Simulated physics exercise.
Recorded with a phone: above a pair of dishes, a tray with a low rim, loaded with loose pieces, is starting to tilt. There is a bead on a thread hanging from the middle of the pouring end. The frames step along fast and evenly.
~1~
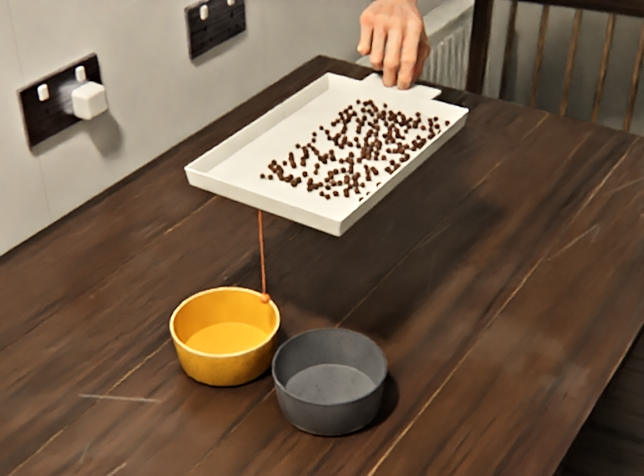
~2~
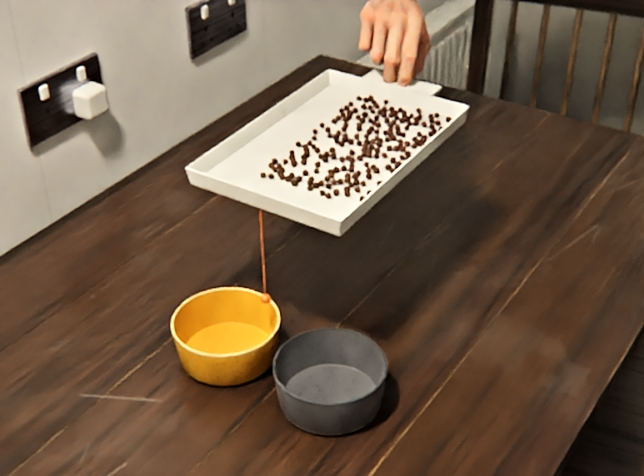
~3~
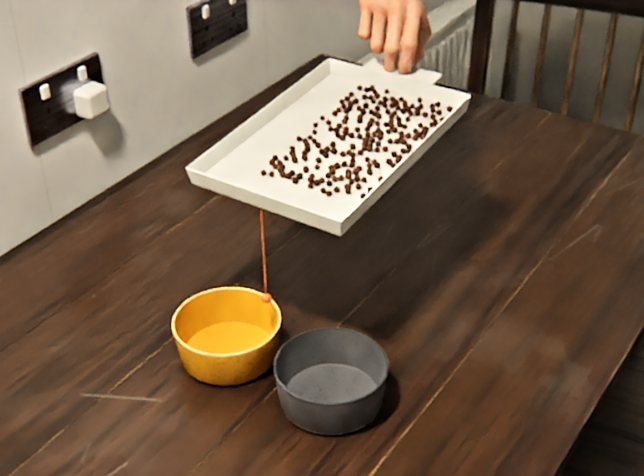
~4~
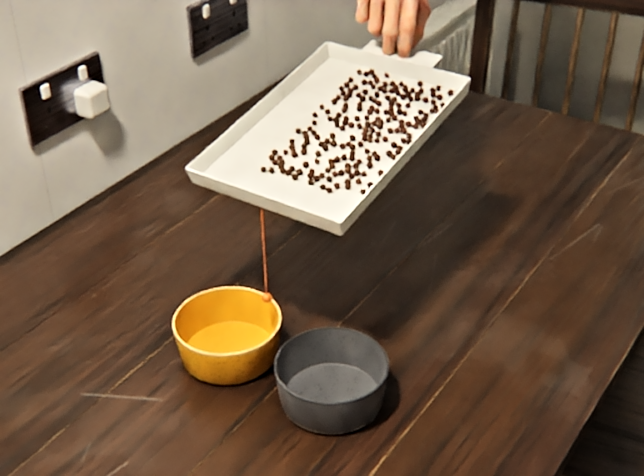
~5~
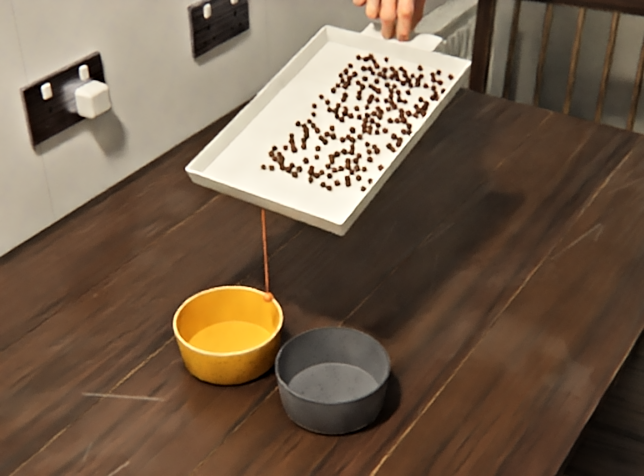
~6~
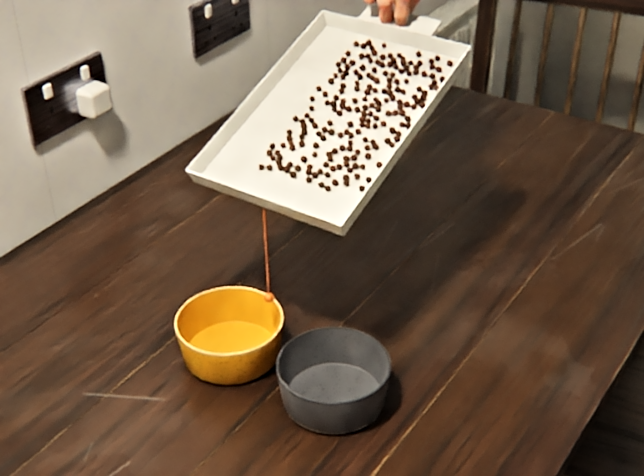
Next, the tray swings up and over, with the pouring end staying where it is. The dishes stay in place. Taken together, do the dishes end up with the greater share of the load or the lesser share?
They end up with the greater share.
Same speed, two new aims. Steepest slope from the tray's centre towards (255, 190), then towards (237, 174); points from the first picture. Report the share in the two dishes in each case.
Shares: About 60 in a hundred, then about 20 in a hundred.
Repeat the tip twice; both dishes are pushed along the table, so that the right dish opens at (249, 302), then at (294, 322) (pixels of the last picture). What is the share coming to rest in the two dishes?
Some 20 percent in the first case, 40 percent in the second.
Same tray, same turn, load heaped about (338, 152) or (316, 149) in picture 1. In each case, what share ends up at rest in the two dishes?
Shares in turn: 80 % and 80 %.
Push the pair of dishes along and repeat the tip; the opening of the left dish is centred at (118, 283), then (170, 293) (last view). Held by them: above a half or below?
In turn: Below a half; over half.
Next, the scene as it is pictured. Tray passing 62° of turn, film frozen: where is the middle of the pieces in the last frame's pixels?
Near (289, 207).
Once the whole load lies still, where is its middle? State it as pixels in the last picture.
Close to (271, 384) in the last view.
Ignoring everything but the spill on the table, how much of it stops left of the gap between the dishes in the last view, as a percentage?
I reckon around 80 per cent.
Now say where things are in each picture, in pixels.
Corners of the pouring end at (189, 167) and (339, 219), level; middle of the load at (365, 149), allspice berries; left dish at (193, 365); right dish at (298, 413); bead on its thread at (265, 299), in the first frame.
Corners of the pouring end at (190, 167) and (340, 219), level; middle of the load at (365, 146), in the second frame.
Corners of the pouring end at (190, 167) and (340, 219), tipped barely, level across its low end; middle of the load at (366, 140), in the third frame.
Corners of the pouring end at (190, 167) and (340, 220), tipped a little, level across its low end; middle of the load at (366, 130), in the fourth frame.
Corners of the pouring end at (190, 168) and (340, 221), tipped a little, level across its low end; middle of the load at (366, 121), in the fifth frame.
Corners of the pouring end at (190, 169) and (340, 222), tipped clearly, level across its low end; middle of the load at (364, 114); left dish at (197, 363); right dish at (302, 412), in the sixth frame.
Soon after the last picture, tray tipped steeply; most on the tray; a stray few in the right dish; a small part in the air.
A little later, tray tipped right over; most on the tray; a small part in the right dish; a stray few in the left dish; a small part outside both; a small part in the air.
Later still, tray tipped past a quarter turn; about a third in the right dish; about a third in the left dish; about a quarter outside both.
At rest, tray tipped past a quarter turn; about a third in the right dish; about a third in the left dish; about a quarter outside both.
